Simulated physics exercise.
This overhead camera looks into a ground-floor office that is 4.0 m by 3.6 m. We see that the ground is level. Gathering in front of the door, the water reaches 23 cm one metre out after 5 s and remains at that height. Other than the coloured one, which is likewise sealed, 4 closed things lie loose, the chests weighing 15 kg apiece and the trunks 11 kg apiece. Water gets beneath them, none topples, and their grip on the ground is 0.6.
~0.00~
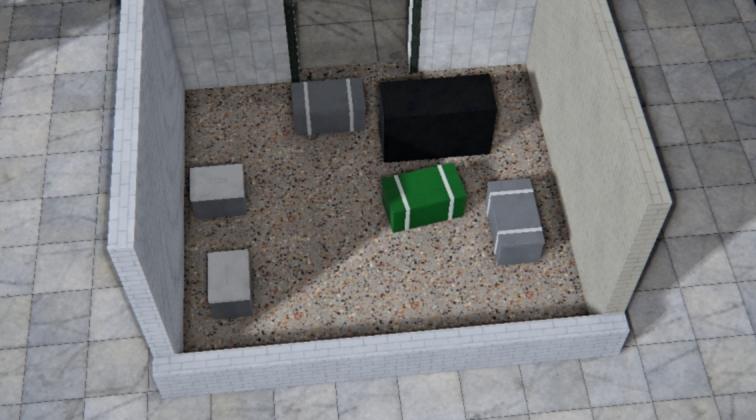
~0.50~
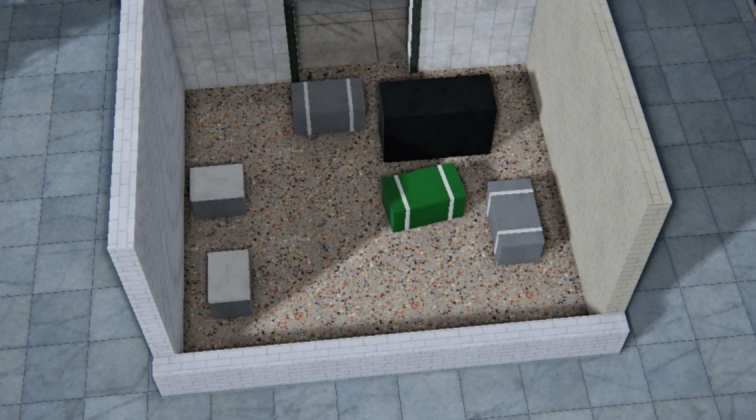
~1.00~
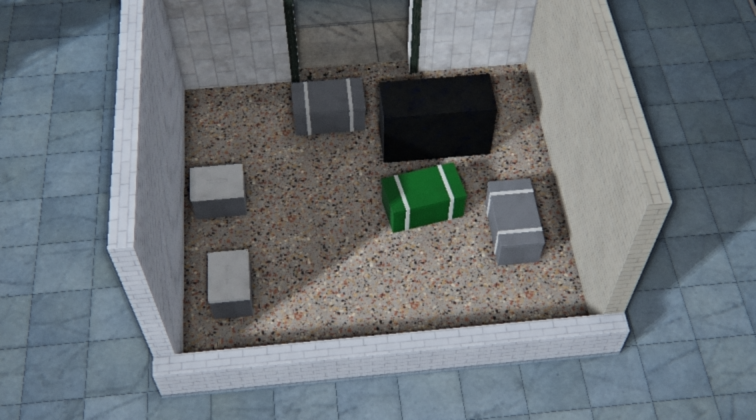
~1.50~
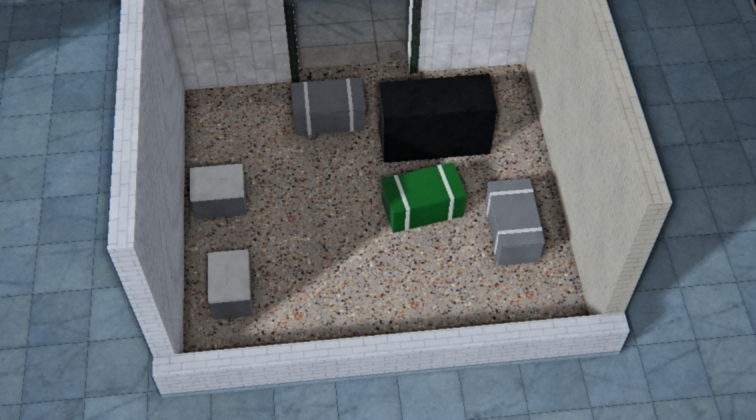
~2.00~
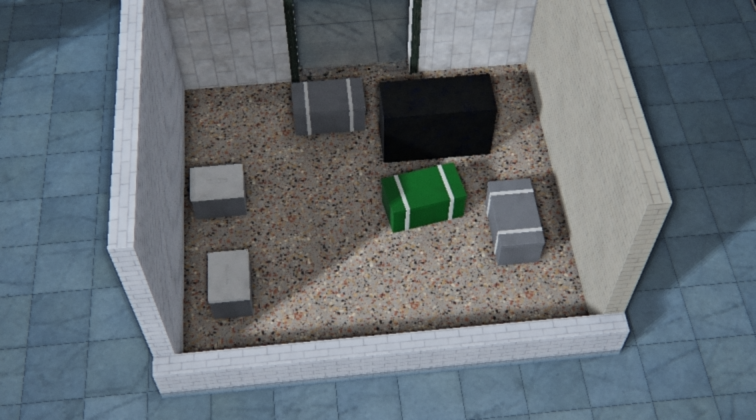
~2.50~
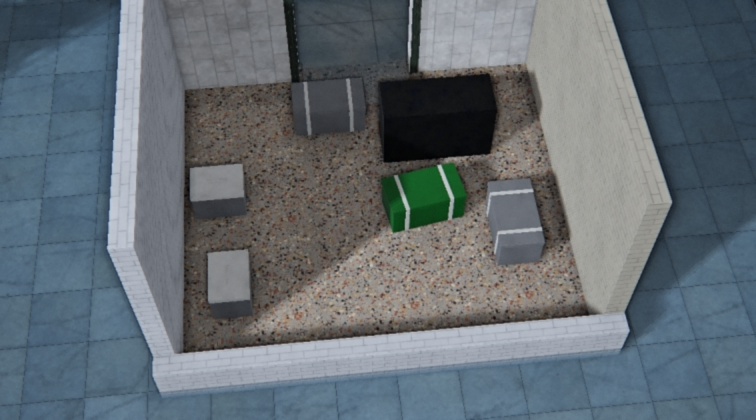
Green trunk with white straps sitting still among grey and black boxes on a speckled floor, while the paving outside turns blue.
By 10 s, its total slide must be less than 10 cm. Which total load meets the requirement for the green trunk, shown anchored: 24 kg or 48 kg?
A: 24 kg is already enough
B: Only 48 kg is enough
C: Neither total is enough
A.
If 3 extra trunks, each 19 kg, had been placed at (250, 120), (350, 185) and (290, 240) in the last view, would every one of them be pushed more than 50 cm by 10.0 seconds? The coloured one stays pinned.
Listed in order, they go beneath the bar, over the bar, over the bar.
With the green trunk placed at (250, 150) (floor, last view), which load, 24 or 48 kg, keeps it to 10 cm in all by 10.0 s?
Looking at the loads, only the heavier keeps it.
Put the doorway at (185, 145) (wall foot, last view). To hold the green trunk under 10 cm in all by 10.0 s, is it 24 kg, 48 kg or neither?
Then only the larger load is enough.
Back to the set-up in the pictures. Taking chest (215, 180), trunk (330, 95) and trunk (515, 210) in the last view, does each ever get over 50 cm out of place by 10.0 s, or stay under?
In that order: More, over, under.
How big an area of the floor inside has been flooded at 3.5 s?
Flooded: Near 1.5 m2.
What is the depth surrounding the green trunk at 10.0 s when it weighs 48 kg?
Something like 5 centimetres.
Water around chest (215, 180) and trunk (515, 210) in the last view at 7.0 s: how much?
About 6 and 2 cm.
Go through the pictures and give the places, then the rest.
The first picture shows the green trunk at (424, 187) rests on the ground; water covers 0.0 m2; 0 of 5 have shifted.
The second picture shows the green trunk at (424, 187), on the bottom; water covers 0.0 m2; 0 of 5 have shifted.
The third picture shows the green trunk at (424, 187), on the bottom; 0.0 m2 under water; 0 of 5 have shifted.
The fourth picture shows the green trunk at (424, 187), on the bottom; 0.0 m2 under water; 0 of 5 have shifted.
The fifth picture shows the green trunk at (424, 187), on the bottom; water covers 0.0 m2; 0 of 5 have shifted.
The sixth picture shows the green trunk at (424, 187), on the bottom; 0.4 m2 under water; 0 of 5 have shifted.
After 3.5 s the green trunk would be 0 cm from its start with 24 kg and 0 cm from its start with 48 kg; 0 cm of water round it then.
After 4.5 s the green trunk would be 0 cm from its start with 24 kg and 0 cm from its start with 48 kg; 1 cm of water round it then.
After 7.0 s the green trunk would be 0 cm from its start with 24 kg and 0 cm from its start with 48 kg; 2 cm of water round it then.
After 10.0 s the green trunk would be 0 cm from its start with 24 kg and 0 cm from its start with 48 kg; 5 cm of water round it then.
